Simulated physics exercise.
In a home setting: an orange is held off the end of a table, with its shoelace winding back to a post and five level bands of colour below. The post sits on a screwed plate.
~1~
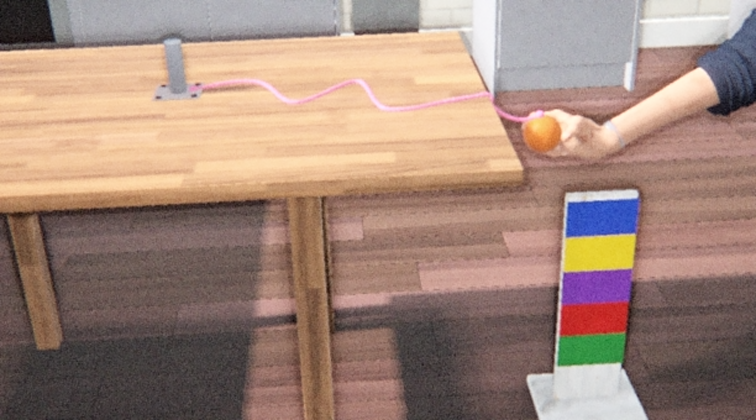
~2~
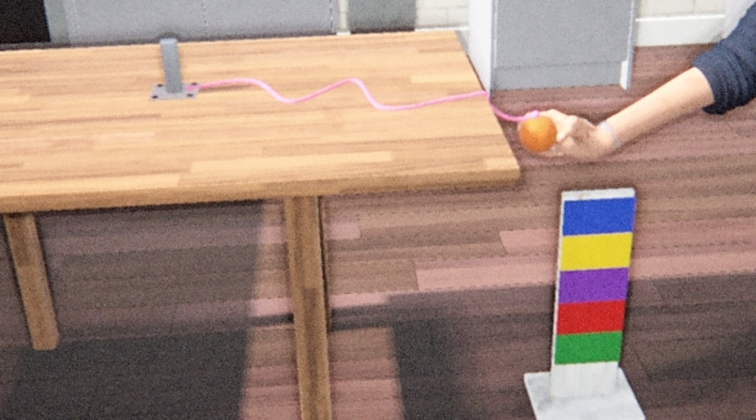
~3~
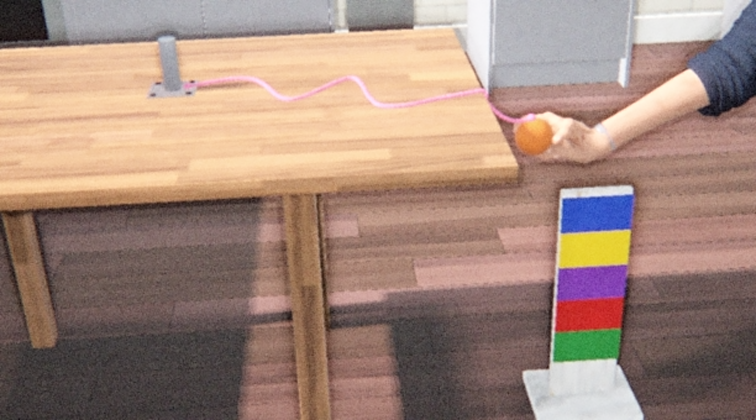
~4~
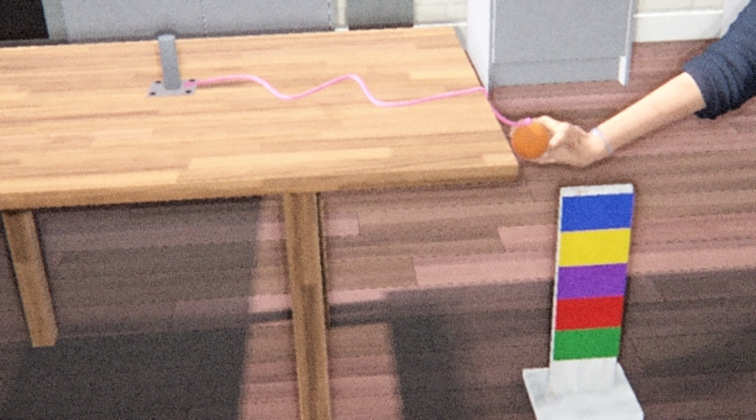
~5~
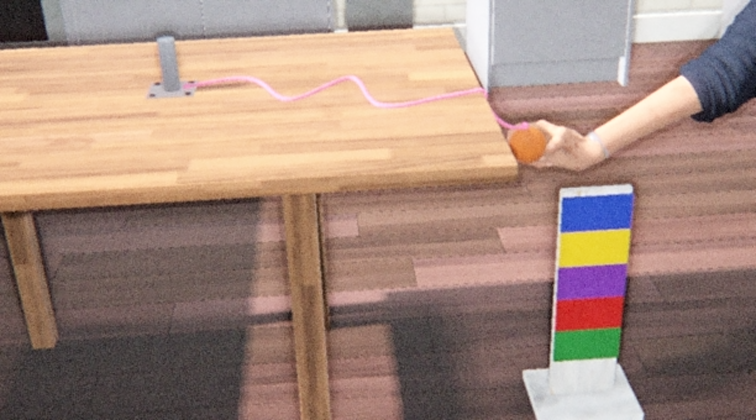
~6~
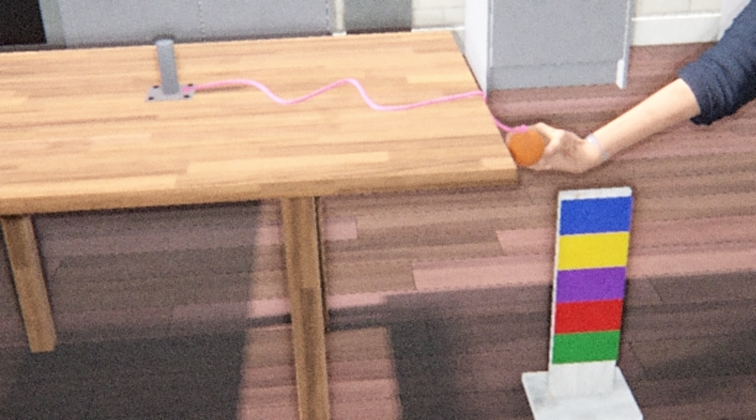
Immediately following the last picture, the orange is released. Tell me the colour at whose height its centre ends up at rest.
It ends up level with purple.
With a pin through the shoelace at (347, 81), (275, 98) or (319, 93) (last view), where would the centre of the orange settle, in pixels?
It would sit near (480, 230) the first time, (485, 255) the second and (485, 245) the third.
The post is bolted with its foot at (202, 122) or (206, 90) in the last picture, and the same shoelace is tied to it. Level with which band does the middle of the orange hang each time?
For the first it would be red, for the second red.
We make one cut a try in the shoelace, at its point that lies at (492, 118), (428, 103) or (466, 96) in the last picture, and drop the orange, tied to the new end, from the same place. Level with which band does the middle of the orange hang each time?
Lab note - try 1: Yellow; try 2: Higher than all five; try 3: Blue.
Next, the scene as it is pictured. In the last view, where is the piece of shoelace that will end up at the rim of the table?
About (368, 100).
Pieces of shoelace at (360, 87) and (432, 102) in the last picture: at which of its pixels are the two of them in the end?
(440, 90) and (479, 167), roughly.
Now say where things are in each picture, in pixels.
In the first picture, orange (543, 133); blue (603, 219); yellow (600, 254); purple (597, 288); red (594, 320); green (592, 351).
In the second picture, orange (539, 134); shoelace through (229, 82) (279, 98) (344, 82) (375, 104) (454, 99).
In the third picture, orange (534, 137).
In the fourth picture, orange (530, 141); shoelace through (228, 78) (277, 94) (343, 79) (374, 101) (452, 95).
In the fifth picture, orange (528, 145).
In the sixth picture, orange (526, 148); shoelace through (226, 83) (276, 99) (341, 83) (372, 105) (450, 99).
Soon after, orange near (442, 269); level with purple.
Then, orange near (498, 285); level with purple.
At rest, orange near (481, 285); level with purple. Its centre hangs level with the purple band.
